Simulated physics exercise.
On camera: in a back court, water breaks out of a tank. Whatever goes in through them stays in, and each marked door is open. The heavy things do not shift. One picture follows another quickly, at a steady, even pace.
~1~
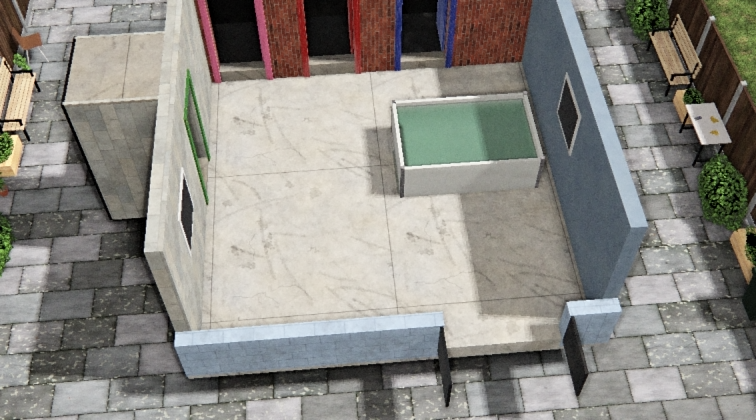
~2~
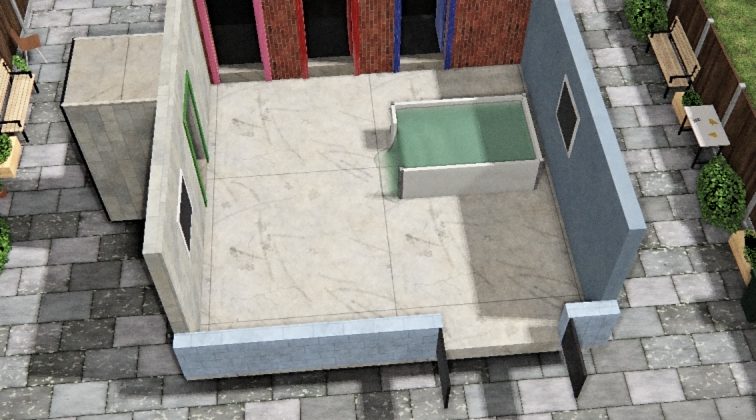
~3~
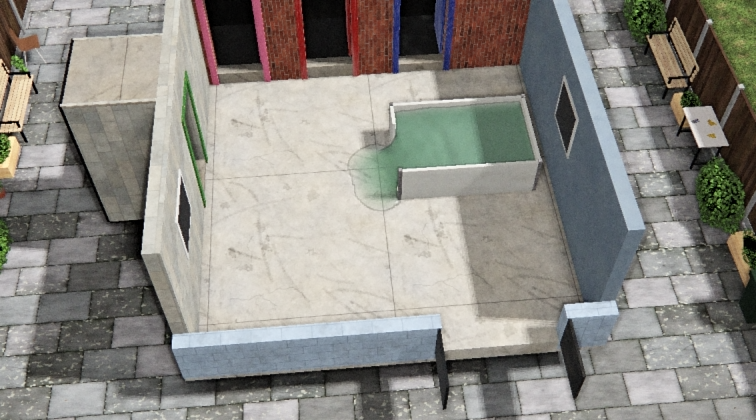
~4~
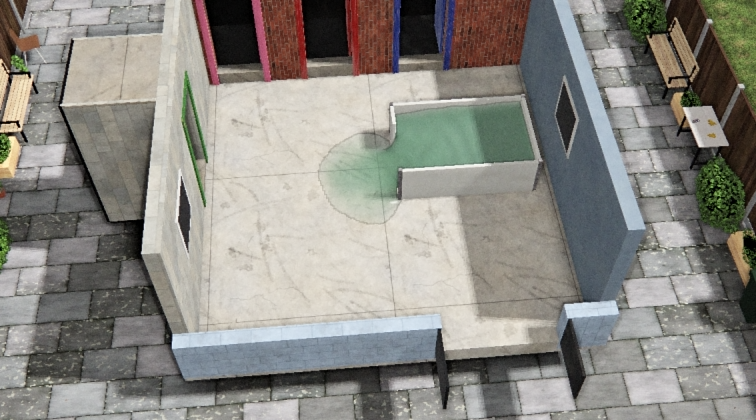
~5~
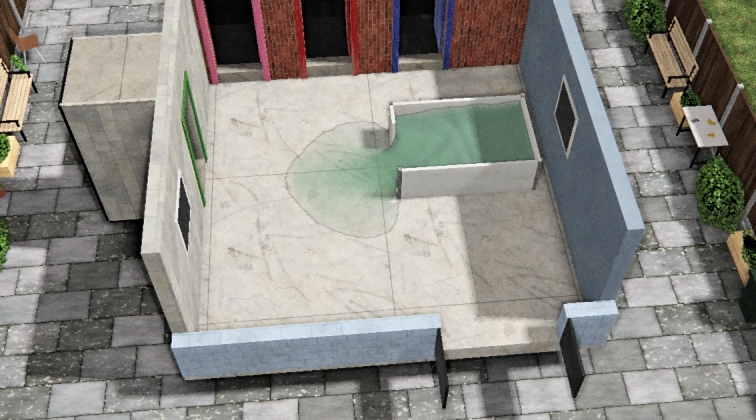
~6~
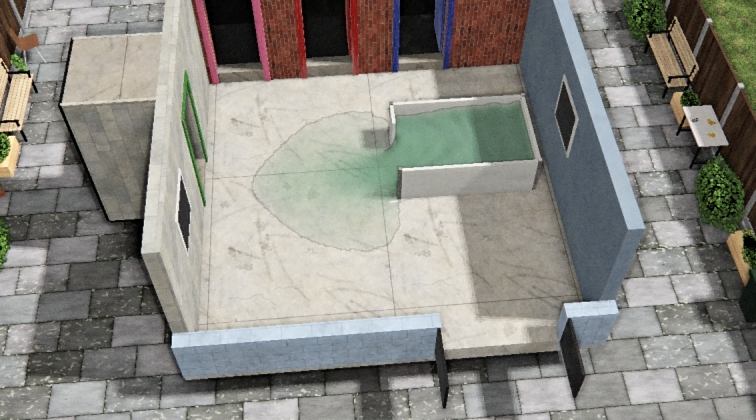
In a walled back court, green water breaks from a tank and spreads left across the floor.
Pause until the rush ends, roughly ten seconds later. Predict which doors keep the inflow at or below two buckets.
One by one: The green door will pass more than two buckets; the pink door will pass two buckets at most; the red door will pass two buckets at most; the blue door will pass two buckets at most.
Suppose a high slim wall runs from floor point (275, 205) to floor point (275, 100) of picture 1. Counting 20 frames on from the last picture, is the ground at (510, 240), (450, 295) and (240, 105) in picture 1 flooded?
Results in order: Bone-dry / bone-dry / swamped.
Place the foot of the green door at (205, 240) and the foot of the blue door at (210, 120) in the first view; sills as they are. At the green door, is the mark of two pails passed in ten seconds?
Looking at it, green tops the limit here.
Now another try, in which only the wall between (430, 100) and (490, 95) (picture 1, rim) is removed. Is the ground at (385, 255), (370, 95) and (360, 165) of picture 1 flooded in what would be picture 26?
In turn: No water, covered, dry.
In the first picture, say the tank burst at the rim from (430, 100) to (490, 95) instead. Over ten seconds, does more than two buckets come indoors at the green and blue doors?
The green door falls short, while the blue door ends up above.
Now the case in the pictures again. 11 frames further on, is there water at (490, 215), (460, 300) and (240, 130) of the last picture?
As listed, the points end up high and dry, high and dry and soaked.
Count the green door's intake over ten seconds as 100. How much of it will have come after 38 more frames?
Roughly 100 per cent.
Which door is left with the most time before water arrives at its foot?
Answer - the one in blue.
A moment on, water covers 35 % of the floor; the green door under two buckets in, the pink door not reached, the red door not reached, the blue door not reached.
Next, water covers 45 % of the floor; the green door over two buckets in, the pink door wet at the sill, nothing in, the red door wet at the sill, nothing in, the blue door not reached.
Then, water covers 45 % of the floor; the green door far over two buckets in, the pink door wet at the sill, nothing in, the red door wet at the sill, nothing in, the blue door not reached.
Later, water covers 90 % of the floor; the green door far over two buckets in, the pink door wet at the sill, nothing in, the red door wet at the sill, nothing in, the blue door wet at the sill, nothing in.
In the end, water covers 100 % of the floor; the green door far over two buckets in, the pink door wet at the sill, nothing in, the red door wet at the sill, nothing in, the blue door wet at the sill, nothing in.
